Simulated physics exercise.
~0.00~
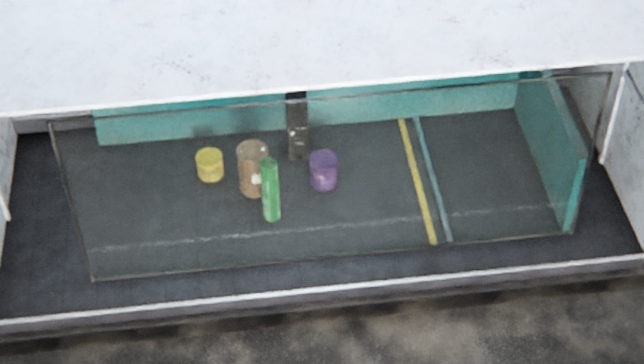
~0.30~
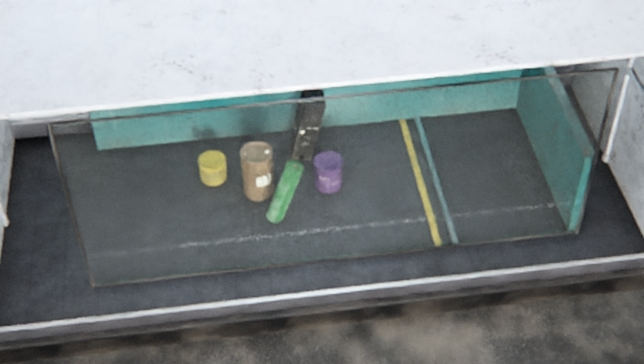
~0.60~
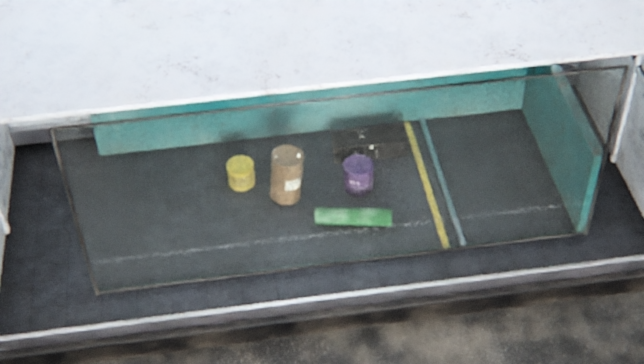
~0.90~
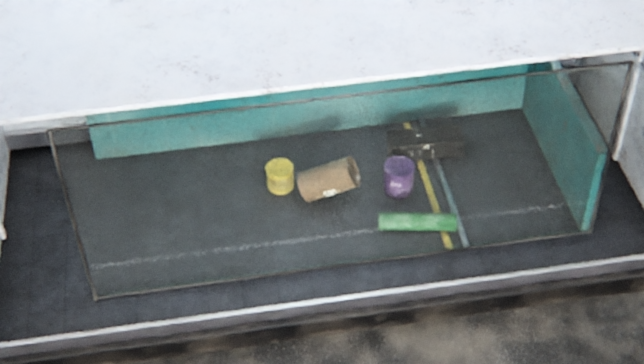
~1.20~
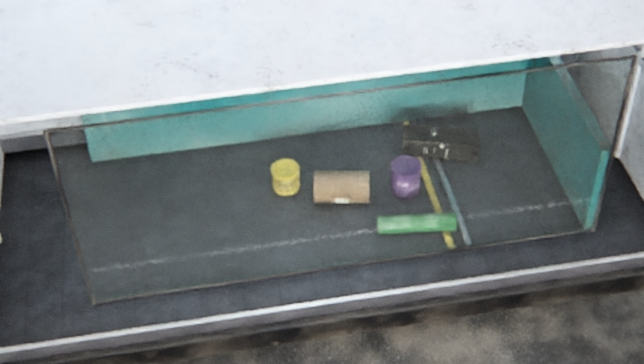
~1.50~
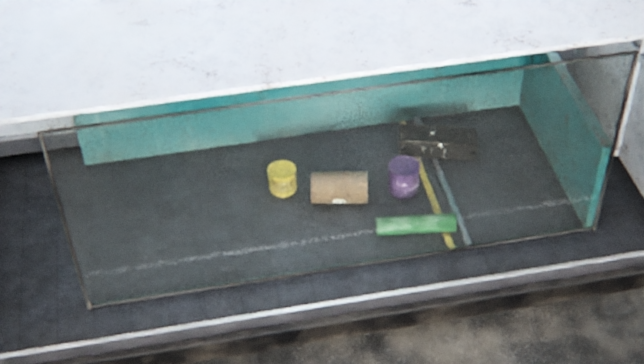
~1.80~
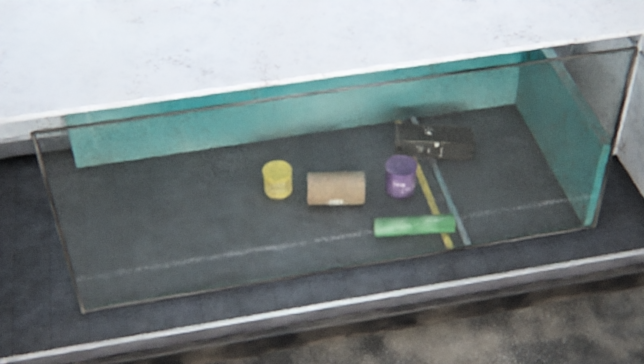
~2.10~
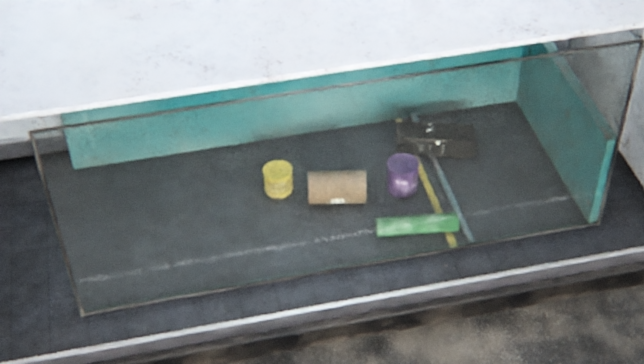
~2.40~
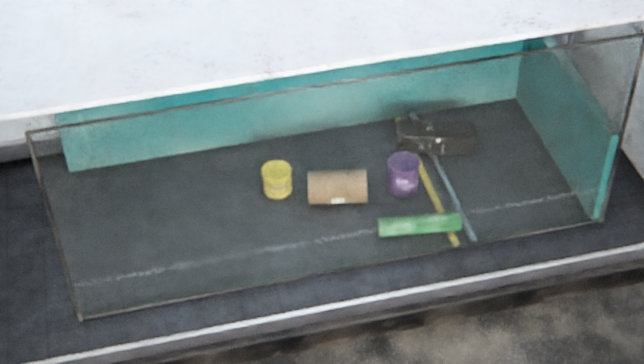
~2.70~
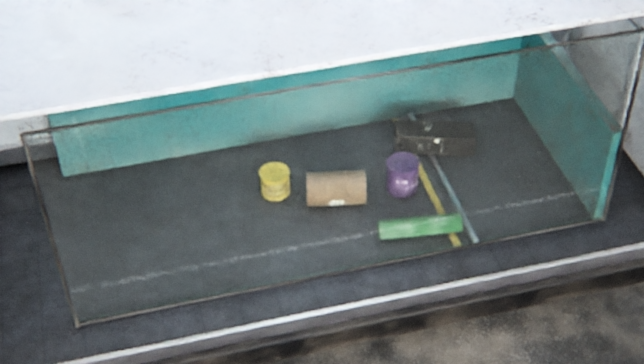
In a glass-fronted bay, objects slide right, three toppling, and the black box crosses the yellow line.
